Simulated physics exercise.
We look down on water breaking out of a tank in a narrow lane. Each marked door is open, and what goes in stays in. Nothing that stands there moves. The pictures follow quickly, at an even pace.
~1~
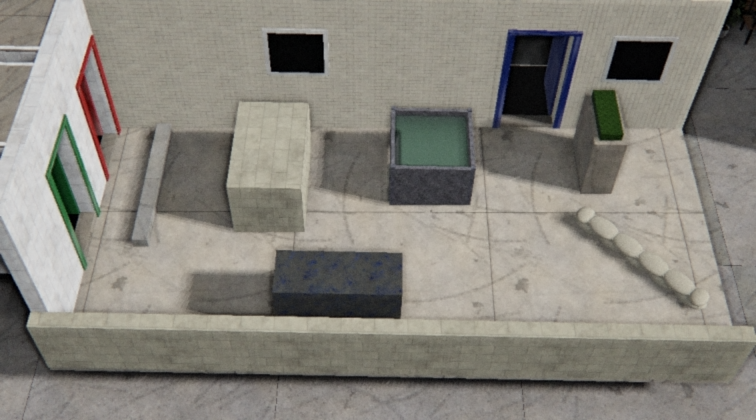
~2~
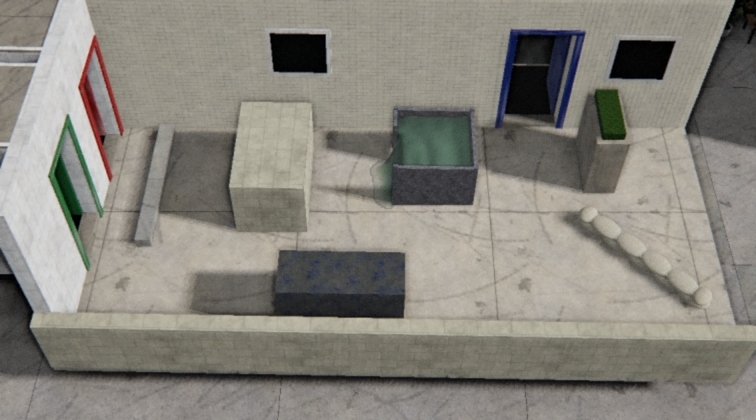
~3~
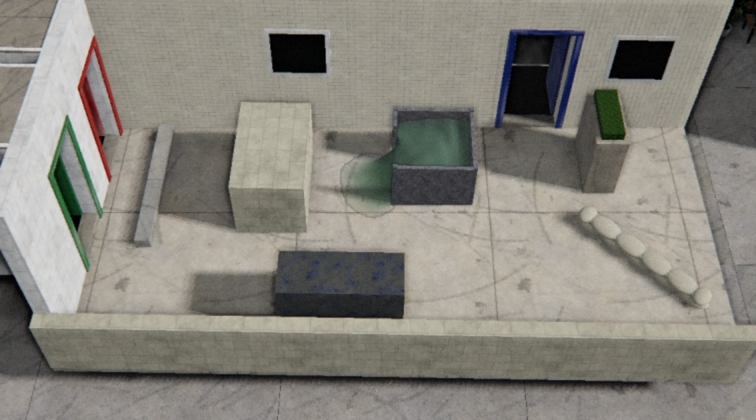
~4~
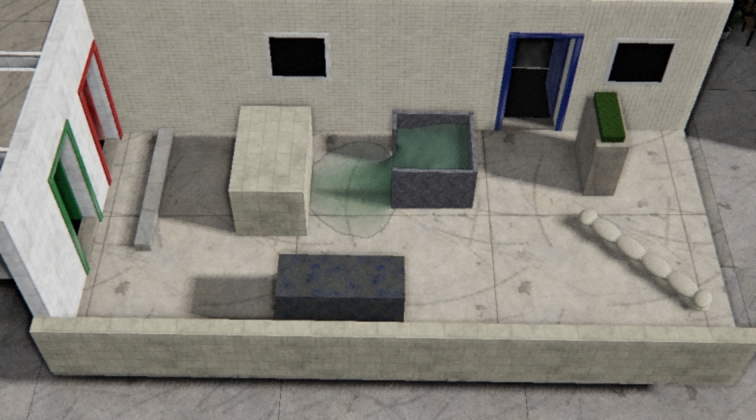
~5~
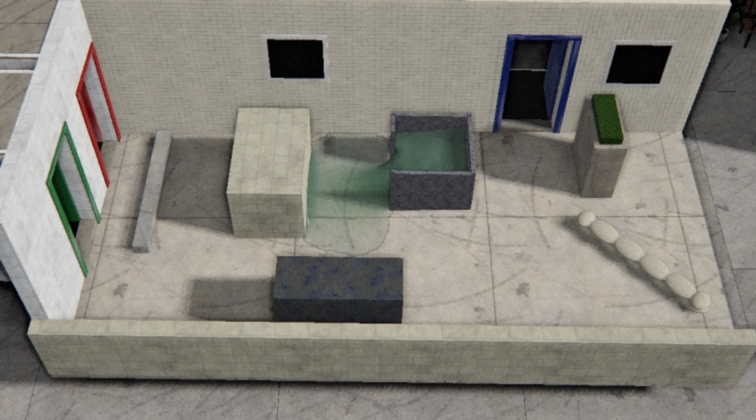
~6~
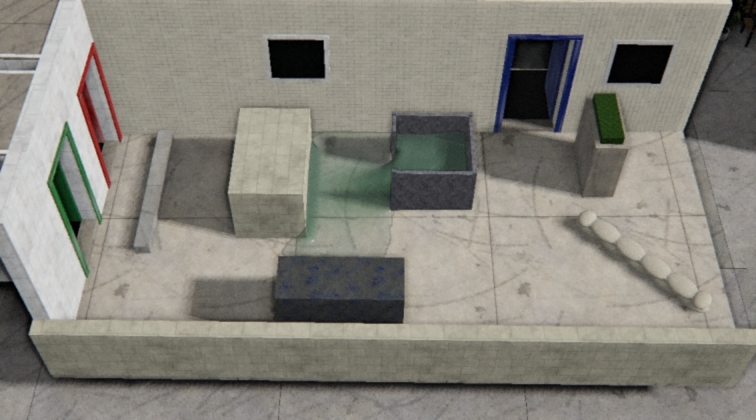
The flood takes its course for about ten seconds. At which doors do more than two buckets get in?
The blue door holds within the limit; the red door floods; the green door holds within the limit.
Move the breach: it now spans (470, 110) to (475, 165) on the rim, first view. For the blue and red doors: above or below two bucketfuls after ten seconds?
Blue passes that mark; red holds.
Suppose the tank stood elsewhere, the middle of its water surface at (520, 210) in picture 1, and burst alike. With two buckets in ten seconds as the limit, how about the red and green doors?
The red one is over, the green one lets more in.
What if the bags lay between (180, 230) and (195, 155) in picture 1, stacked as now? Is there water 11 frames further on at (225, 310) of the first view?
Verdict: Flooded.
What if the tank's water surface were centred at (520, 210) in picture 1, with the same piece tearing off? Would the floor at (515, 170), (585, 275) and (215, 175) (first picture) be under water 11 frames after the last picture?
In that order: Dry, free of water, clear.
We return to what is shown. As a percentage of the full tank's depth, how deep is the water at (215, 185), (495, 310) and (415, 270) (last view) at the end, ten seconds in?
Roughly 2, 2 and 4 per cent, in turn.
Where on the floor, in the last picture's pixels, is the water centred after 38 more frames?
Close to (295, 232).
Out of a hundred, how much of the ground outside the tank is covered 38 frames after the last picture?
I make it 65 per cent.
A moment on, water covers 15 % of the floor; the blue door not reached, the red door not reached, the green door not reached.
Next, water covers 25 % of the floor; the blue door not reached, the red door not reached, the green door not reached.
Then, water covers 50 % of the floor; the blue door wet at the sill, nothing in, the red door wet at the sill, nothing in, the green door wet at the sill, nothing in.
Later, water covers 65 % of the floor; the blue door wet at the sill, nothing in, the red door under two buckets in, the green door wet at the sill, nothing in.
In the end, water covers 60 % of the floor; the blue door wet at the sill, nothing in, the red door over two buckets in, the green door wet at the sill, nothing in.
